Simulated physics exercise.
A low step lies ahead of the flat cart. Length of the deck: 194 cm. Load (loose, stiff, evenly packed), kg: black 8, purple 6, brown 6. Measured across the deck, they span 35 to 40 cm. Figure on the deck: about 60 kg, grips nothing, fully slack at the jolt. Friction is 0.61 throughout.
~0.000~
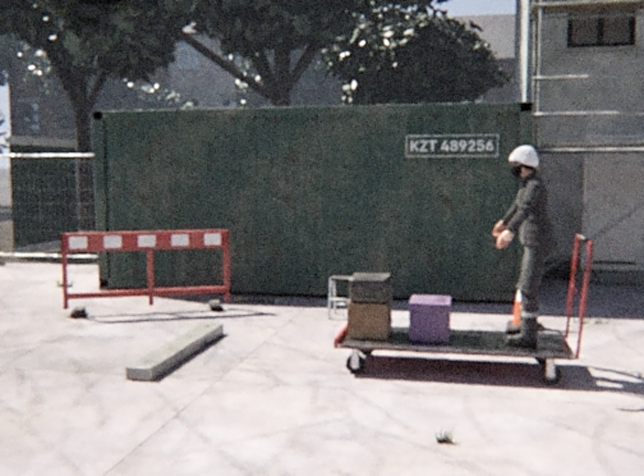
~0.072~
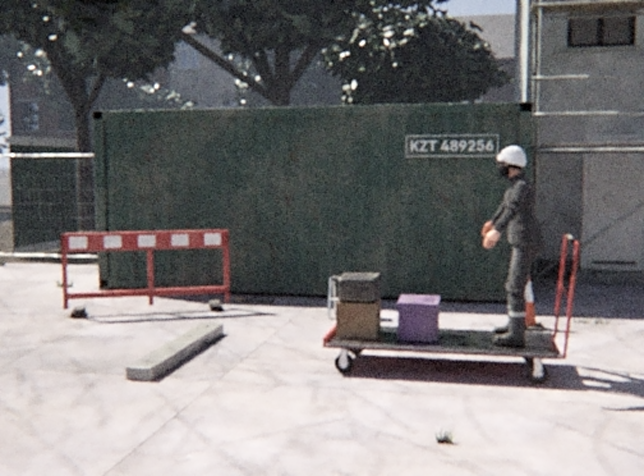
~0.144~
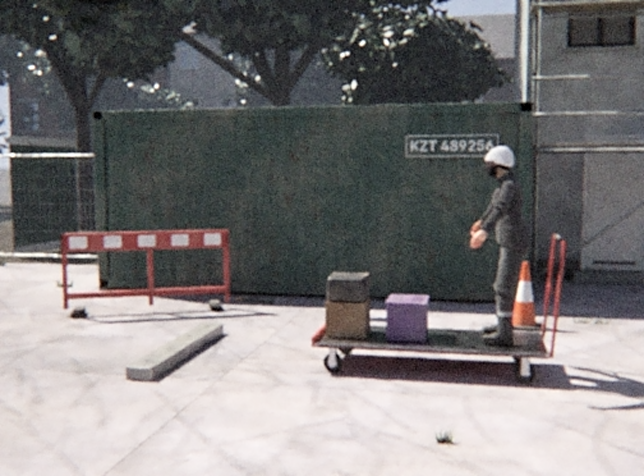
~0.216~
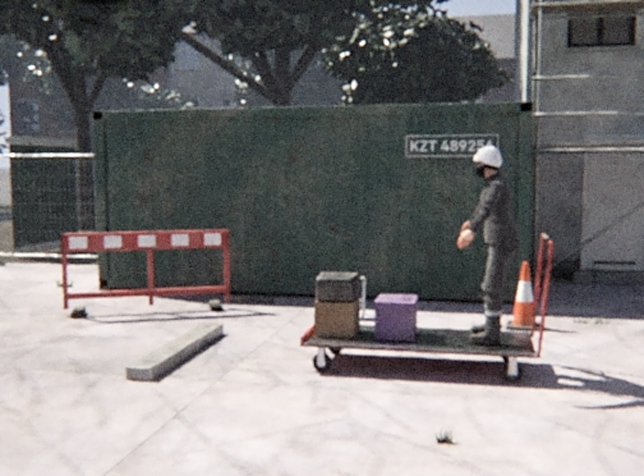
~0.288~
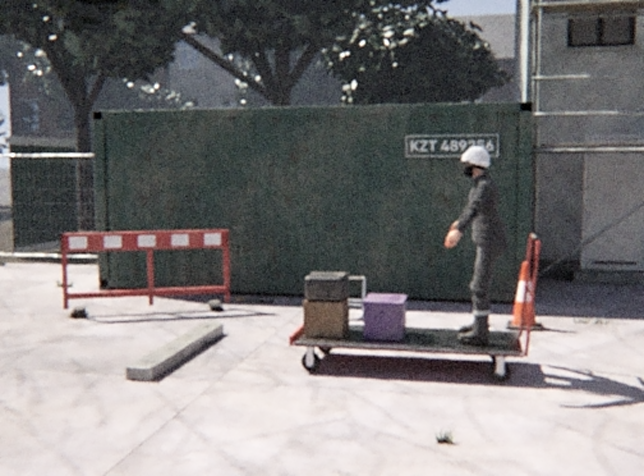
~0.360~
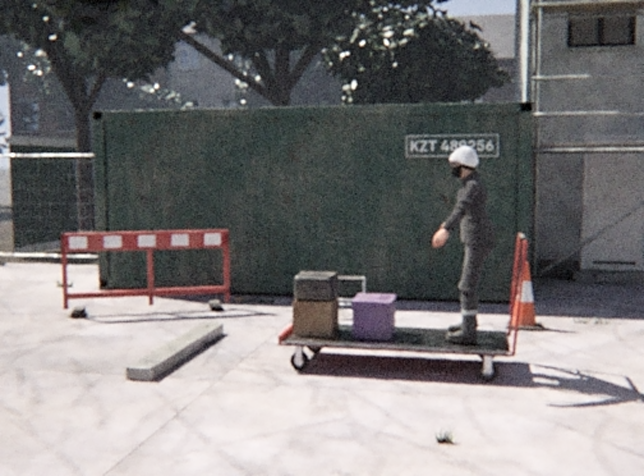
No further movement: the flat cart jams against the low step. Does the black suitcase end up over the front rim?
No.
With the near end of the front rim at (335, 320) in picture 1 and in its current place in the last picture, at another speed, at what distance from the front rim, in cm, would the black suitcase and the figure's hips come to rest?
Black: 20 cm behind; hips: 140 cm behind.
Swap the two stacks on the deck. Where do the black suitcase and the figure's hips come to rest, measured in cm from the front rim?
After the swap, black stops 60 cm short of the rim while the hips stop 130 cm short.
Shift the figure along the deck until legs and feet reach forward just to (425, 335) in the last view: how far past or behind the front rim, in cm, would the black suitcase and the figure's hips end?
Black 10 behind, hips 120 behind.
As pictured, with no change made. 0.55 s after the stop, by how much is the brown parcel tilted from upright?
Around 0° from upright.
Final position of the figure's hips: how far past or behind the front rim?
Some 130 cm behind it.
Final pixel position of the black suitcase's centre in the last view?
(193, 282).
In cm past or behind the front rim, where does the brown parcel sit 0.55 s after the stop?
Behind the rim by about 20 cm.
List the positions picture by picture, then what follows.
The first frame shows black suitcase (371, 288), hips (539, 244), rim corner (336, 344); 155 cm short of the stop.
The second frame shows black suitcase (360, 287), hips (526, 244), rim corner (324, 344); 145 cm short of the stop.
The third frame shows black suitcase (349, 287), hips (514, 244), rim corner (313, 343); 135 cm short of the stop.
The fourth frame shows black suitcase (338, 287), hips (502, 244), rim corner (302, 342); 125 cm short of the stop.
The fifth frame shows black suitcase (327, 286), hips (490, 243), rim corner (291, 342); 115 cm short of the stop.
The sixth frame shows black suitcase (317, 286), hips (479, 243), rim corner (279, 341); 105 cm short of the stop. Speed about 1.4 m/s.
The wheels strike at 1.12 s.
After 1.67 s the black suitcase is 12 cm behind the rim, tilted 0°, near (193, 282) in the last picture's view.
After 2.12 s the black suitcase is 12 cm behind the rim, tilted 0°, near (193, 282) in the last picture's view.
At rest, 3.4 s, nothing is past the rim; behind it, black suitcase, purple tote, brown parcel and the figure's hips.
